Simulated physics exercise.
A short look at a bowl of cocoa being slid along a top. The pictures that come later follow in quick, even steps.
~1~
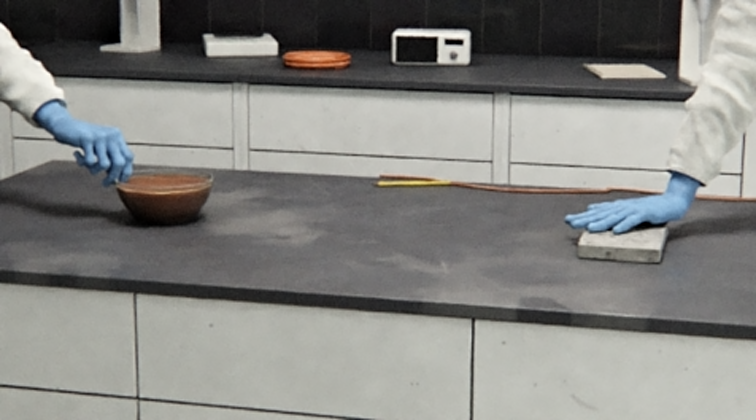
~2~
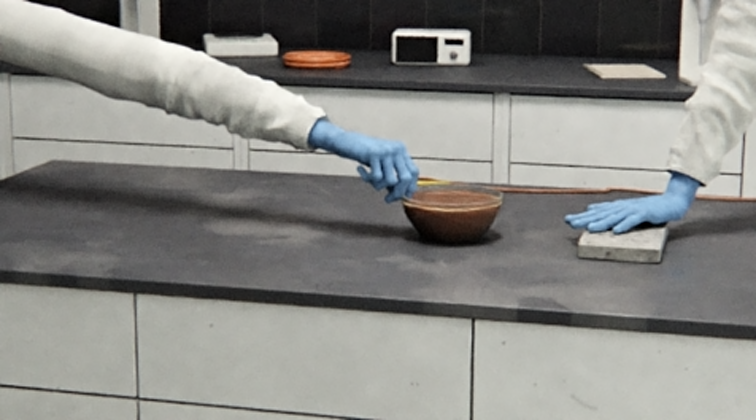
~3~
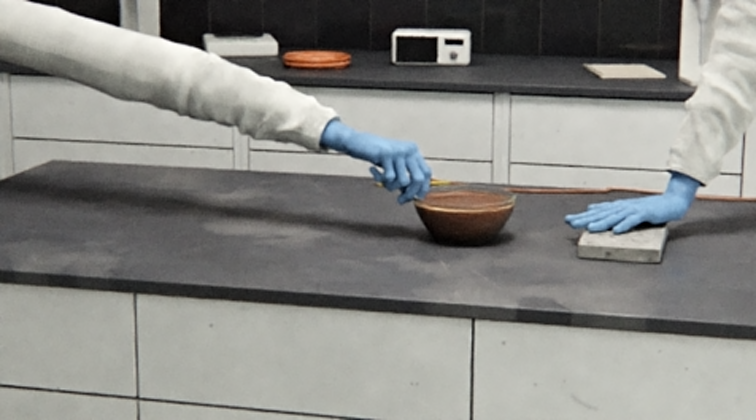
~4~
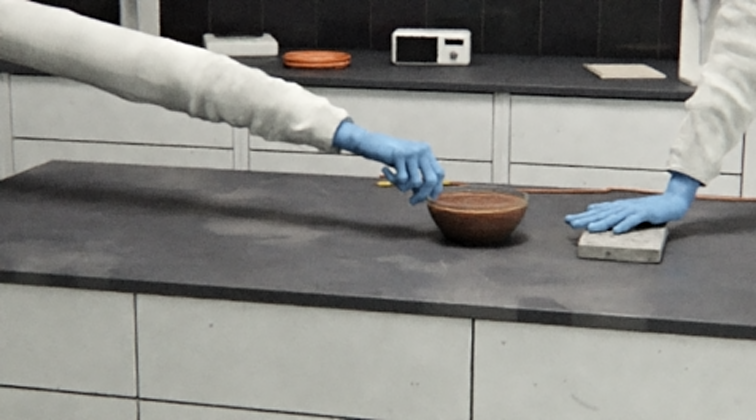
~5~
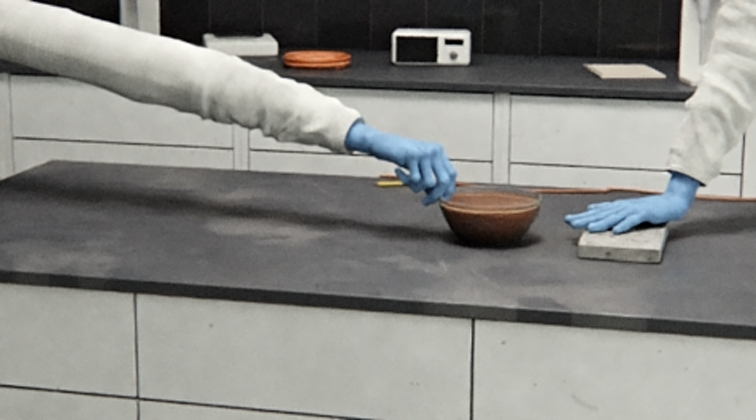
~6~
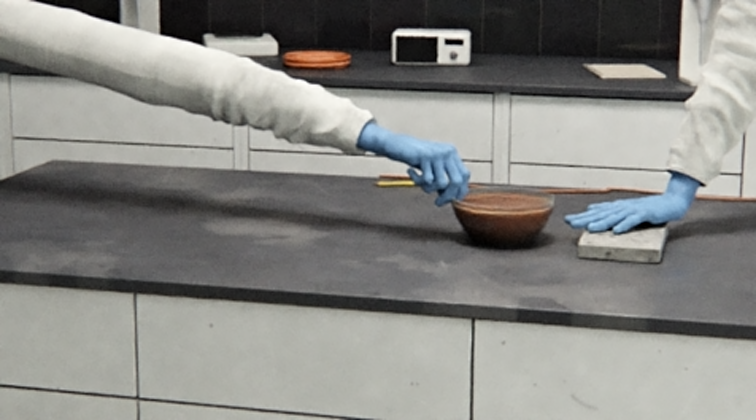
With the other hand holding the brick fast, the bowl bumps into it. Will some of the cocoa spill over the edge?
Yes. I expect the outside will get wet.
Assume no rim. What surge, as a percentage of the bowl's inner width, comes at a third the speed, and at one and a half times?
Peak: About 5 %, then about 20 %.
Next, the bowl meets the brick.
After that, the cocoa surges up the wall; it has slopped over.
Finally, the bowl stands at the brick; it has slopped over.
